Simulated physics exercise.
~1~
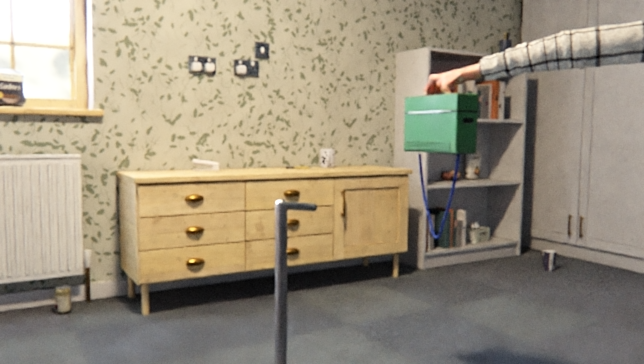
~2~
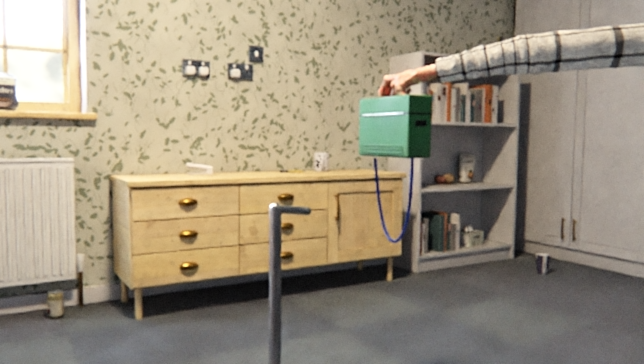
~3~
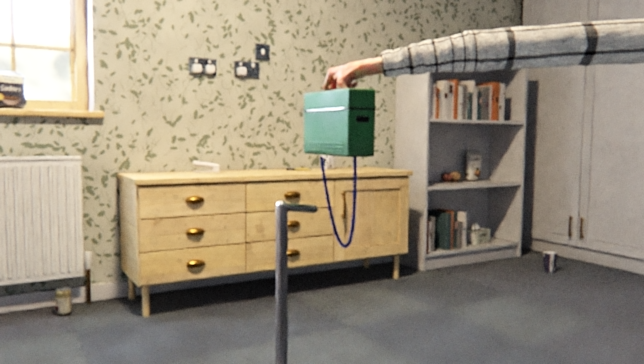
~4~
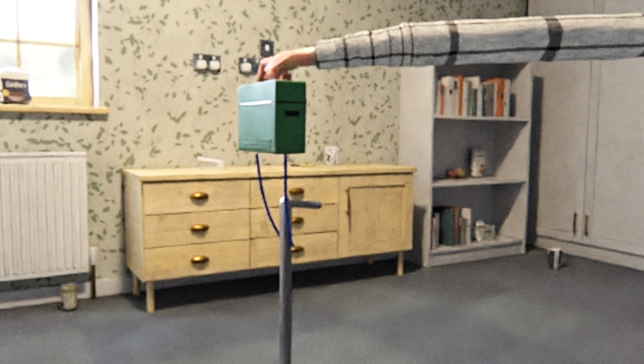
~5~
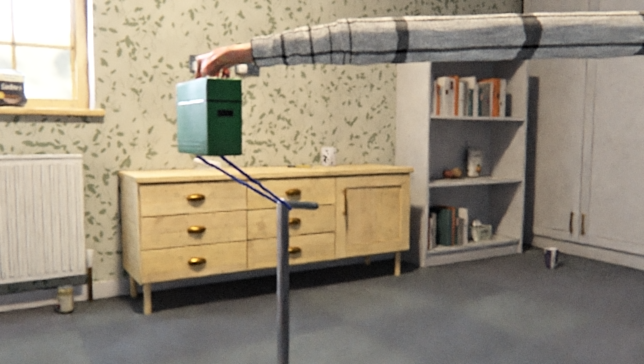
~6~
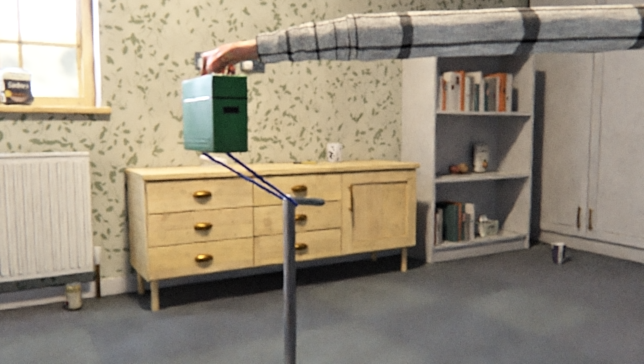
A hand carries a green case left past a post, where its hanging loop catches.
